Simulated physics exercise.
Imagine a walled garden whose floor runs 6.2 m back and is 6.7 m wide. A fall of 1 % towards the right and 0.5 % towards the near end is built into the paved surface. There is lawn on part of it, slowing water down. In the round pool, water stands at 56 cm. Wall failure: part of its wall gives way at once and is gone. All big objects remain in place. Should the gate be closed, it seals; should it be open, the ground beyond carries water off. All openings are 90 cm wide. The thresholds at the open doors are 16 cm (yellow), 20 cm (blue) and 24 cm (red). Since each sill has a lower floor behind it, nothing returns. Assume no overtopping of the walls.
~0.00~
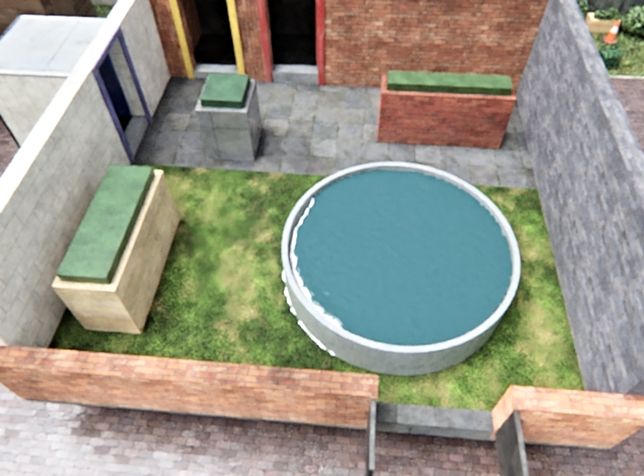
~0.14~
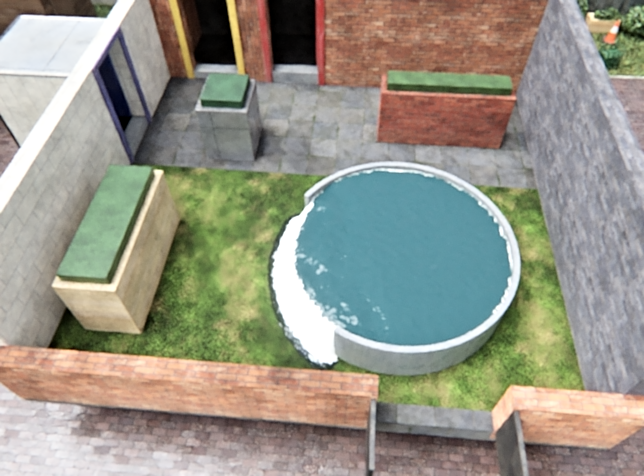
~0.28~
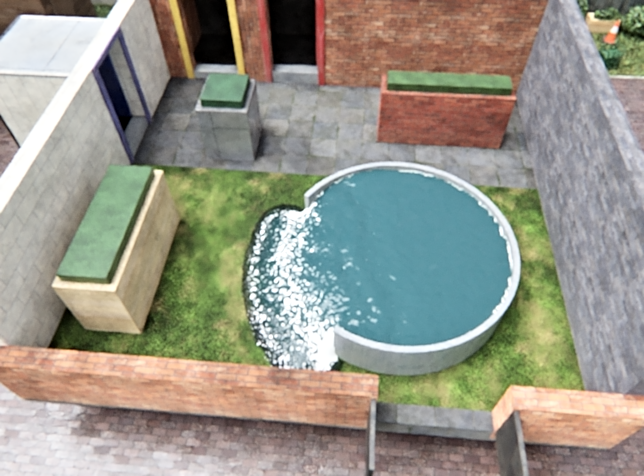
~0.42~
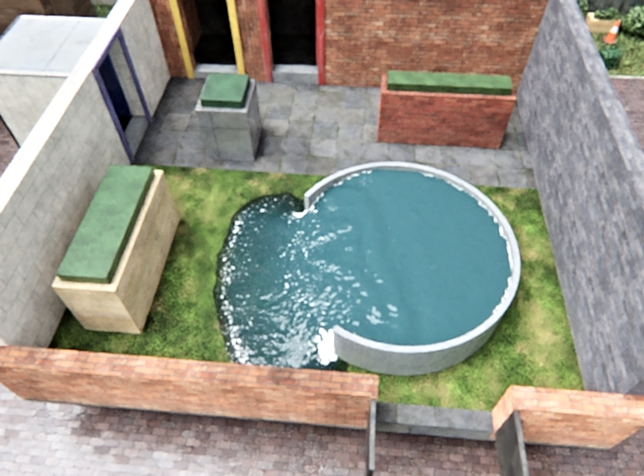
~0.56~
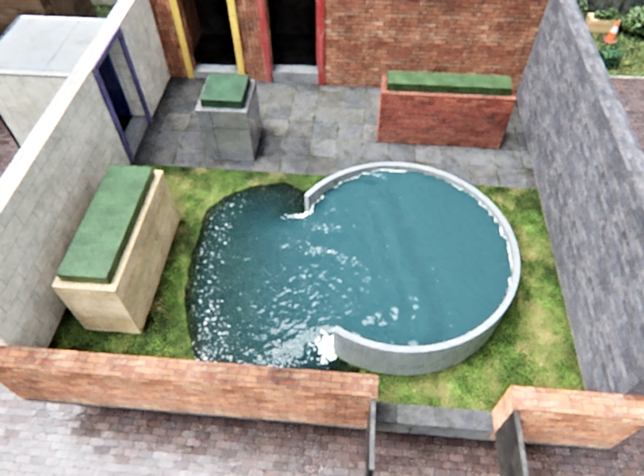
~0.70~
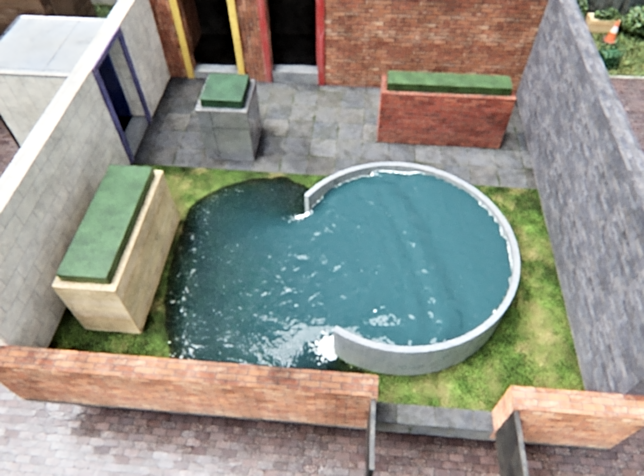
A large round pool of blue-green water with a pale grey rim fills the right of a walled garden, seen from above. Around it lie patchy green lawn, a green-topped beige block at left, grey paving, a grey block and a brick planter behind. The pool's left wall gives way, and white, foaming water spreads leftward across the grass, darkening, while the camera stays still.
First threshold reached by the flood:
The blue one.
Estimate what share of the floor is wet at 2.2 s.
I'd say around 35 % is wet.
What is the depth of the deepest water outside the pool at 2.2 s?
About 46 cm.
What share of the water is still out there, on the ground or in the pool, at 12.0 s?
Share still there: About 92 %.
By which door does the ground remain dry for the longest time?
Red.
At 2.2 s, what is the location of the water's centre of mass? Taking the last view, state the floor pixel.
I'd put it close to (303, 282).
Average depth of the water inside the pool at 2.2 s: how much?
Around 29 cm on average.
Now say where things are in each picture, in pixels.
The first picture shows the round pool at (399, 247) is whole and still, 56 cm deep.
In the second picture, the front is at (304, 217), 1.3 m from the gap at (290, 280); 0.5 m2 of floor is under water; 56 cm left at the back of the round pool.
In the third picture, the front is at (278, 209), 1.4 m from the gap at (291, 281); 1.6 m2 of floor is under water; 56 cm left at the back of the round pool.
In the fourth picture, the front is at (264, 200), 1.7 m from the gap at (291, 282); 3.1 m2 of floor is under water; 56 cm left at the back of the round pool.
In the fifth picture, water pours out at (291, 282) and has run 1.9 m, to (226, 200); deepest outside 27 cm, 56 cm at the round pool's back.
In the sixth picture, water pours out at (291, 283) and has run 2.1 m, to (208, 199); deepest outside 34 cm, 56 cm at the round pool's back.
After 1.4 s water covers 30 % of the floor and is deepest (31 cm) near (166, 292); yellow door not reached, blue door not reached, red door not reached.
After 2.2 s water covers 35 % of the floor and is deepest (46 cm) near (39, 371); yellow door not reached, blue door not reached, red door not reached.
After 3.5 s water covers 50 % of the floor and is deepest (36 cm) near (53, 372); yellow door not reached, blue door reached at 2.3 s, red door not reached.
After 7.0 s water covers 95 % of the floor and is deepest (16 cm) near (363, 93); yellow door reached at 3.8 s, blue door reached at 2.3 s, red door reached at 4.8 s.
After 12.0 s water covers 100 % of the floor and is deepest (16 cm) near (590, 419); yellow door reached at 3.8 s, blue door reached at 2.3 s, red door reached at 4.8 s.
